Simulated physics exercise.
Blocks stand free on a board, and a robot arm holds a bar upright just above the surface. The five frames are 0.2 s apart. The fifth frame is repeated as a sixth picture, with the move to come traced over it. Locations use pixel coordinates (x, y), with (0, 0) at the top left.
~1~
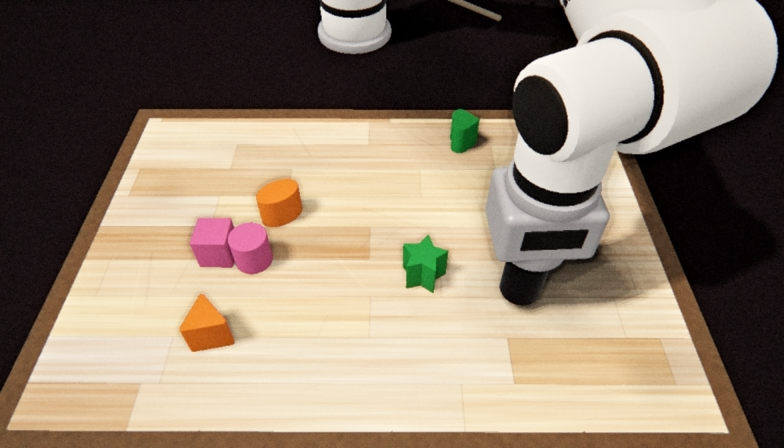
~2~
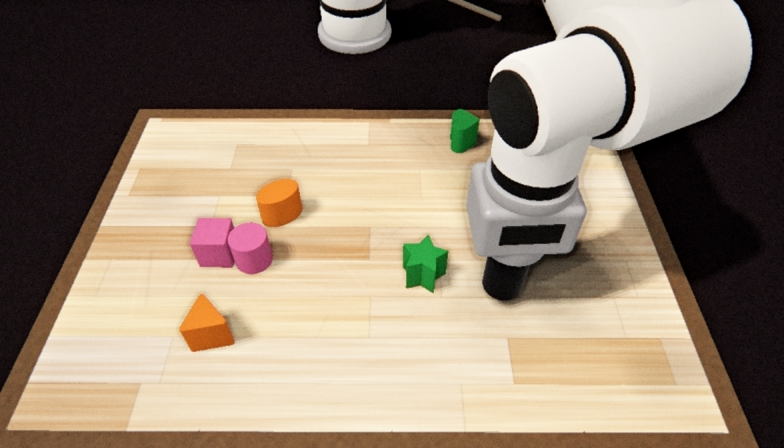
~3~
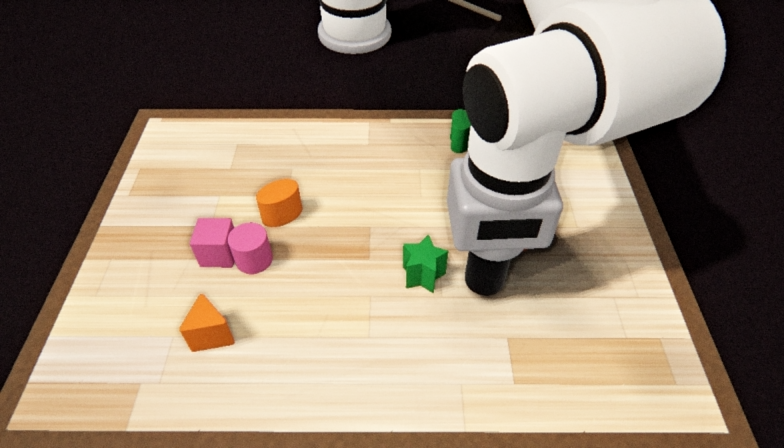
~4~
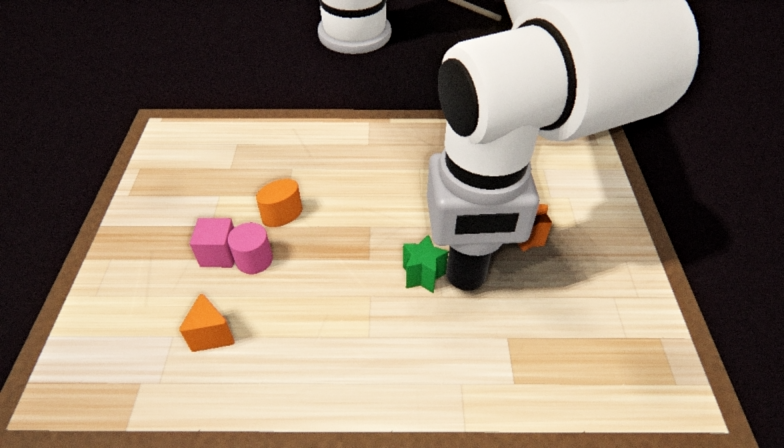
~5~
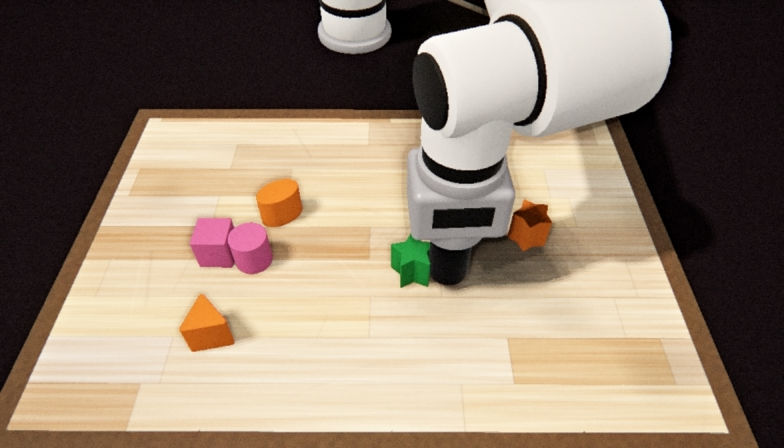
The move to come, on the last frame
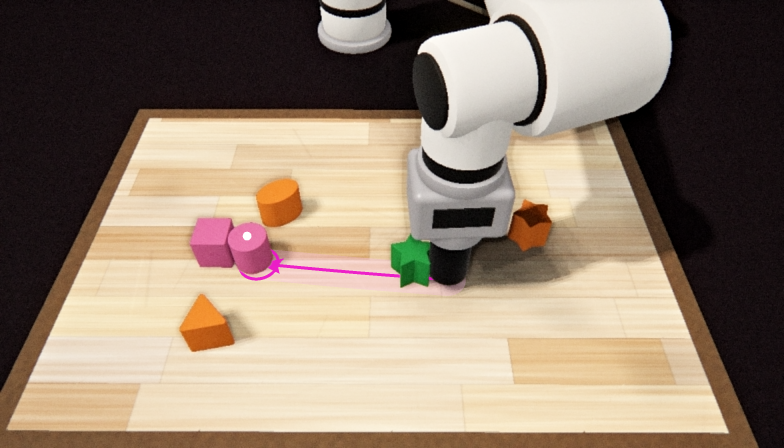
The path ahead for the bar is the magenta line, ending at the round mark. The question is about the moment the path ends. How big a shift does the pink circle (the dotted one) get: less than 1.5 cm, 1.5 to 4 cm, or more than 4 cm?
Range: Over 4 cm.
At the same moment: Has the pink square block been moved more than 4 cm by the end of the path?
That would be a yes.
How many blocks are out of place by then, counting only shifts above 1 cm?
Blocks moved: Three or more.
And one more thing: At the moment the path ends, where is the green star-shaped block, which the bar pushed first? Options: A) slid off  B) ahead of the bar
(B)
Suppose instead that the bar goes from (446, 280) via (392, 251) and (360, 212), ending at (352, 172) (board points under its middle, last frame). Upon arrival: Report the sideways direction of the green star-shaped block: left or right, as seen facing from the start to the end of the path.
With start-to-end as forward, it shifts left.
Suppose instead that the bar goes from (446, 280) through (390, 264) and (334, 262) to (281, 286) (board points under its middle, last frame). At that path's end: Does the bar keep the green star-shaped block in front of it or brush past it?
The bar loses it on the way.
The drawn path runs from (446, 280) directly to (259, 264); the dot is on the pink circle.
The first path, step by step. One third of the way, bar at (382, 265); green star-shaped block at (348, 243).
Two thirds of the way, bar at (318, 260); green star-shaped block at (285, 235).
At the end, bar at (256, 254); pink square block at (158, 222), turned 15° clockwise; pink circle at (190, 229); orange oval block not moved; green star-shaped block at (225, 227), turned 15° clockwise.
